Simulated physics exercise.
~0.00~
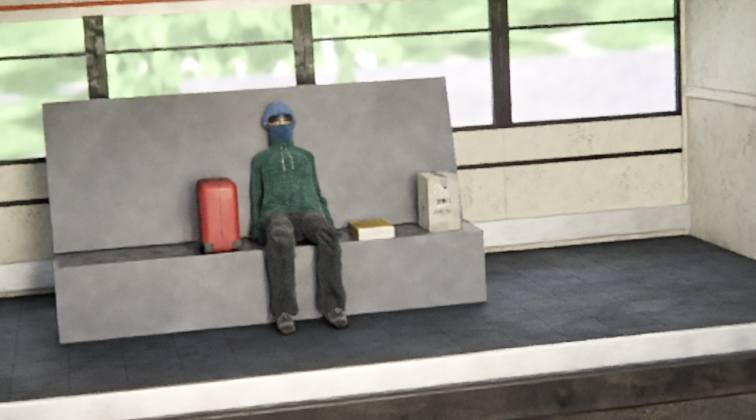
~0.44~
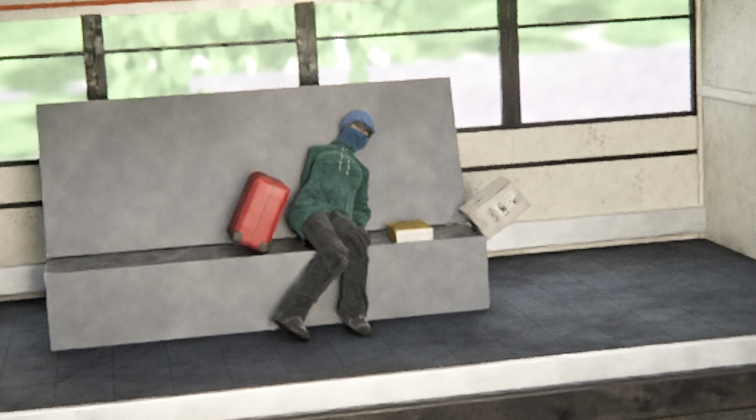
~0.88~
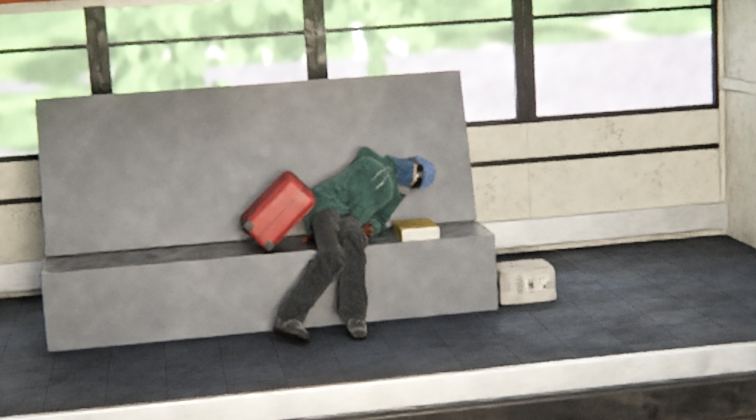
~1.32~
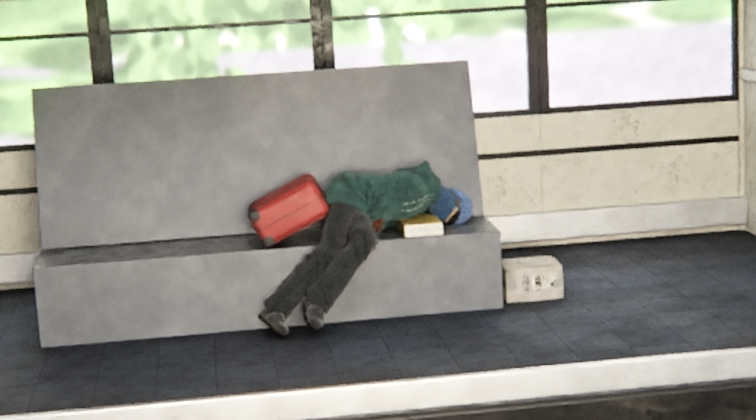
The video shows a seated person in a blue head covering and green hoodie toppling sideways to the right on a gray bench, ending slumped beside a yellow item. A red case tips over and stays on the seat, while a white pack falls off the right end onto the floor.
